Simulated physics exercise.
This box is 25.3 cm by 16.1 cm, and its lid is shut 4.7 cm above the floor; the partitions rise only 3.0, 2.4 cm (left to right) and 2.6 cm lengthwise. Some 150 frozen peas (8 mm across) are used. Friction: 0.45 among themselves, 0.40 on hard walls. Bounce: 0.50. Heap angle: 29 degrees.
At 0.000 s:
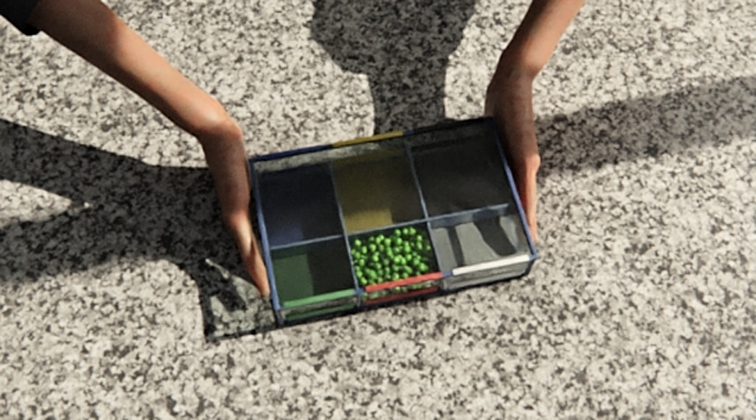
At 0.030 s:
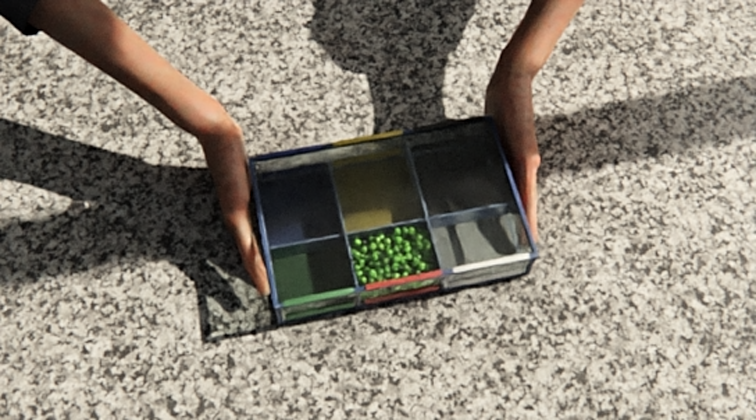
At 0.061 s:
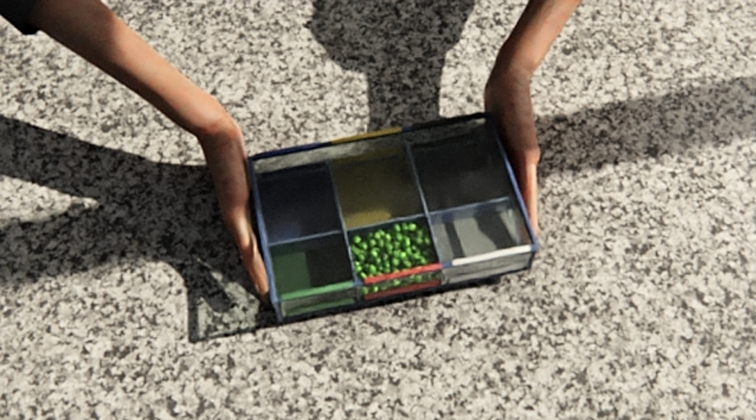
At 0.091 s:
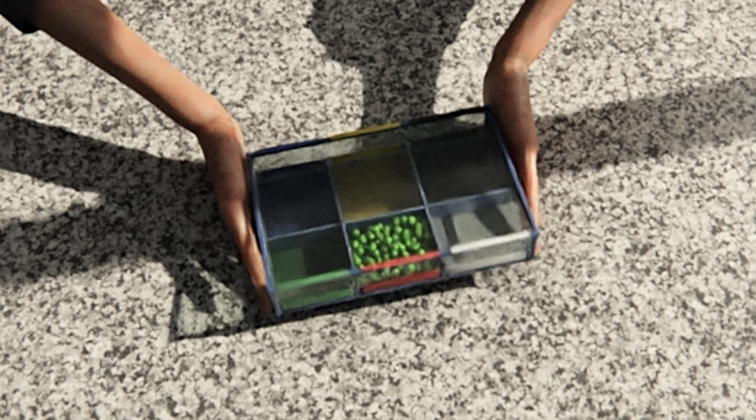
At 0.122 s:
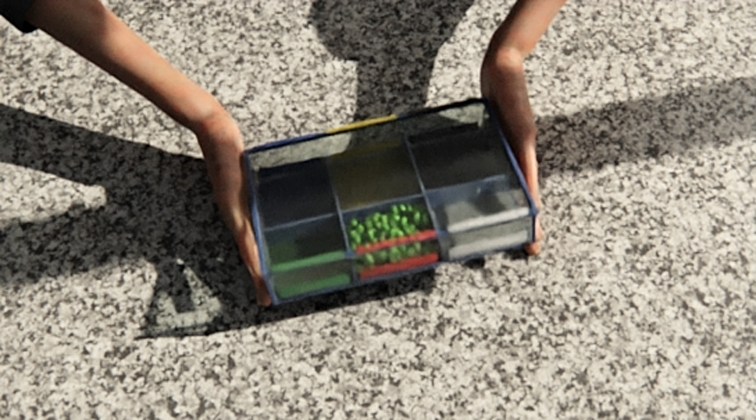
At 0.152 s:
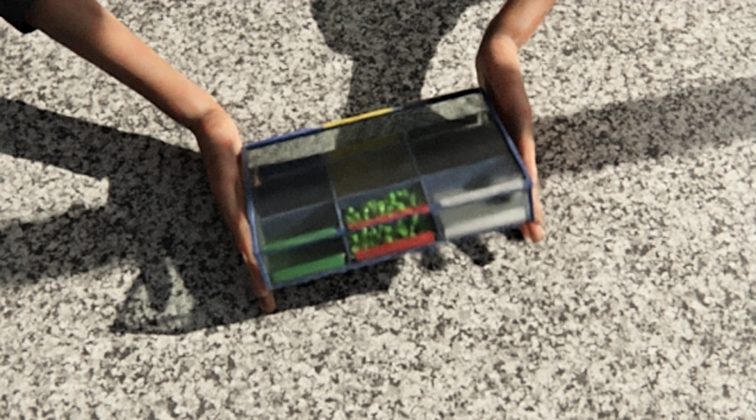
On speckled stone ground, two hands tilt a divided clear box holding small green balls.
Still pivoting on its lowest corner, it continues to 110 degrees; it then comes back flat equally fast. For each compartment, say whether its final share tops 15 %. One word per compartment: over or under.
Red under, blue over, green under, yellow over, white under, black under.
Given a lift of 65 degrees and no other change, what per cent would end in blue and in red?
In per cent, blue gets 10, red gets 40.
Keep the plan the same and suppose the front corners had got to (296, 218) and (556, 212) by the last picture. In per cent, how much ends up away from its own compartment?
It would come to roughly 90 percent.
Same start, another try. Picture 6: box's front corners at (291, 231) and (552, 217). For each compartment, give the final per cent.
Red 5; blue 0; green 0; yellow 10; white 0; black 85.
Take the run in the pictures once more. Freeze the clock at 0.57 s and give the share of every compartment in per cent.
Red = 45, blue = 10, green = 5, yellow = 40, white = 0, black = 0 (per cent).
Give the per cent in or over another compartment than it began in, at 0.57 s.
Roughly 55 percent.
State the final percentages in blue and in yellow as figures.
Blue 35; yellow 55.
Then, at 0.57 s, tilt 109 degrees; red 45 %, blue 10 %, green 5 %, yellow 40 %.
After 0.85 s, tilt 45 degrees; red 10 %, blue 35 %, yellow 55 %.
After 1.23 s, tilt 0 degrees; red 10 %, blue 35 %, yellow 55 %.
In the end, at 1.7 s, red 10 %, blue 35 %, green 0 %, yellow 55 %, white 0 %, black 0 %.
